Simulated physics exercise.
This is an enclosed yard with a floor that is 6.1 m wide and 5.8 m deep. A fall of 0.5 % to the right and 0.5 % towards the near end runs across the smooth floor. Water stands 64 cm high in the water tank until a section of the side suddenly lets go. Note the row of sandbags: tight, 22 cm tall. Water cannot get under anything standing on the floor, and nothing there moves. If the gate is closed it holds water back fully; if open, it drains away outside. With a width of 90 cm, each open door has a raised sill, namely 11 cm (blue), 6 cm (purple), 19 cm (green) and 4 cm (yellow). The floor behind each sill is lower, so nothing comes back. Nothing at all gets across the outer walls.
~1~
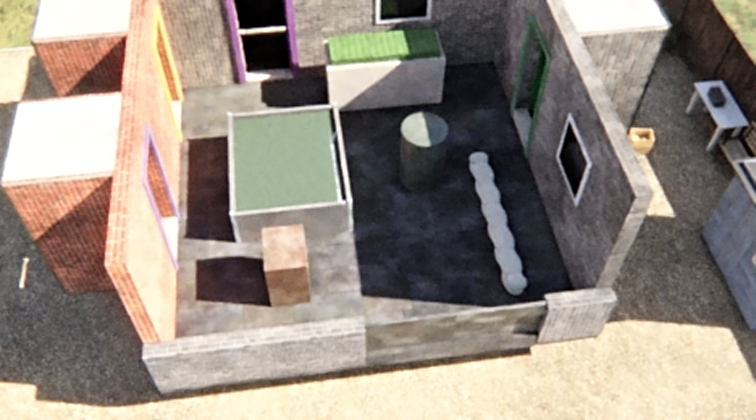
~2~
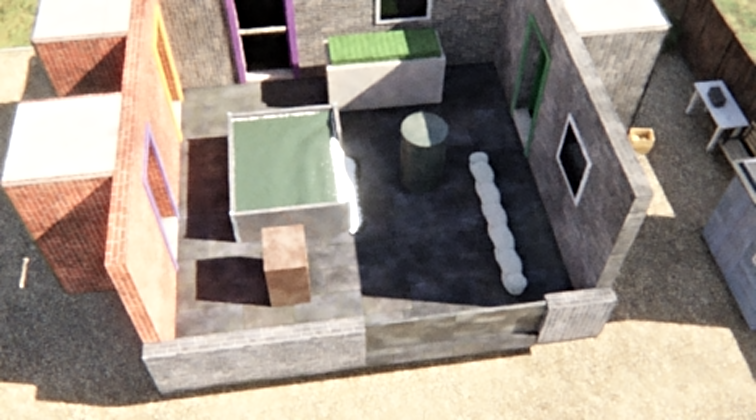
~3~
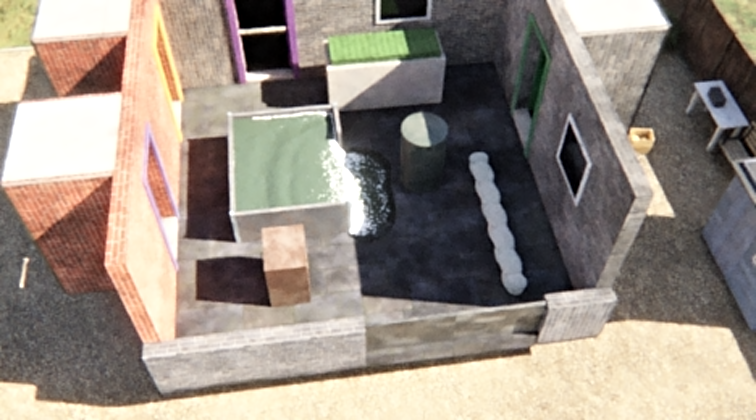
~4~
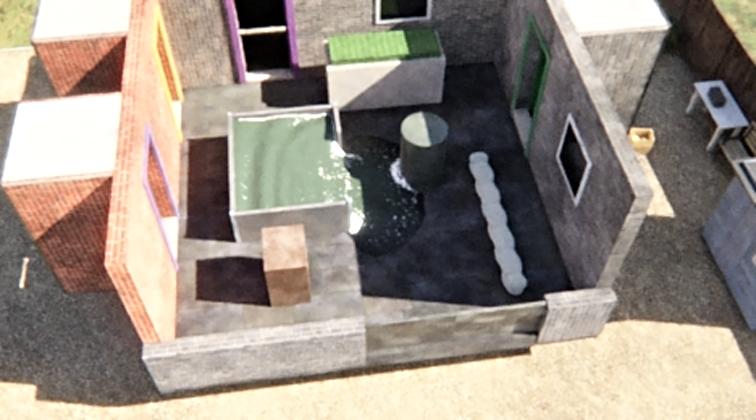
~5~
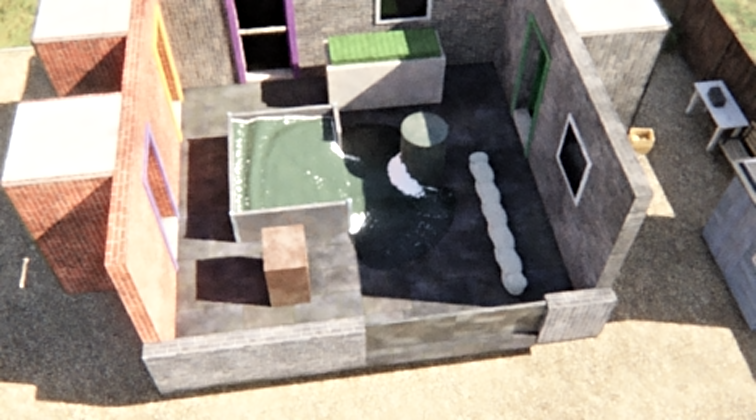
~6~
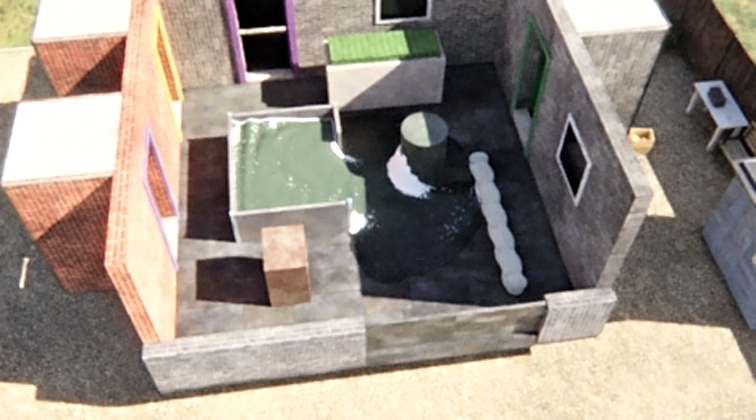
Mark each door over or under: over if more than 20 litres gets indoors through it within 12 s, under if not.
Blue door: Under, purple door: Under, green door: Under, yellow door: Over.
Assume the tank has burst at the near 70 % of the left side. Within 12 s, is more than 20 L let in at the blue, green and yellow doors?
So blue ends up past the limit, green short of it, yellow past the limit.
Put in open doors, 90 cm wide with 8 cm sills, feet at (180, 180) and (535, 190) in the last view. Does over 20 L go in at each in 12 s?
In the order given, lower then higher.
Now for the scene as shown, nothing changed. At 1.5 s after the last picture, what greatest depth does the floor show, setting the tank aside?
It tops out at some 44 cm.
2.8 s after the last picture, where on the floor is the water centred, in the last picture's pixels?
Centre: Approx. (399, 200) px.
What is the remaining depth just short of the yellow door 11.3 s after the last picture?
The depth there is around 8.0 cm.
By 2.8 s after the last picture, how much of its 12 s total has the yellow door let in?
Around 0 percent.
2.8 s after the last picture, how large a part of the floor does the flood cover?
Covered: Roughly 65 per cent.
Then, 0.7 s after the last picture water covers 30 % of the floor and is deepest (43 cm) near (392, 186); blue door not reached, purple door not reached, green door 6 cm at the sill, 0 L in, yellow door not reached.
Then, 1.5 s after the last picture water covers 45 % of the floor and is deepest (44 cm) near (490, 316); blue door not reached, purple door not reached, green door 6 cm at the sill, 0 L in, yellow door not reached.
Then, 2.8 s after the last picture water covers 65 % of the floor and is deepest (28 cm) near (574, 316); blue door not reached, purple door not reached, green door 7 cm at the sill, 0 L in, yellow door not reached.
Then, 6.3 s after the last picture water covers 90 % of the floor and is deepest (17 cm) near (498, 94); blue door 3 cm at the sill, 0 L in, purple door 2 cm at the sill, 0 L in, green door 13 cm at the sill, 1 L in, yellow door 6 cm at the sill, 4 L in.
Then, 11.3 s after the last picture water covers 95 % of the floor and is deepest (14 cm) near (574, 316); blue door 9 cm at the sill, 0 L in, purple door 8 cm at the sill, 3 L in, green door 8 cm at the sill, 1 L in, yellow door 8 cm at the sill, 60 L in.
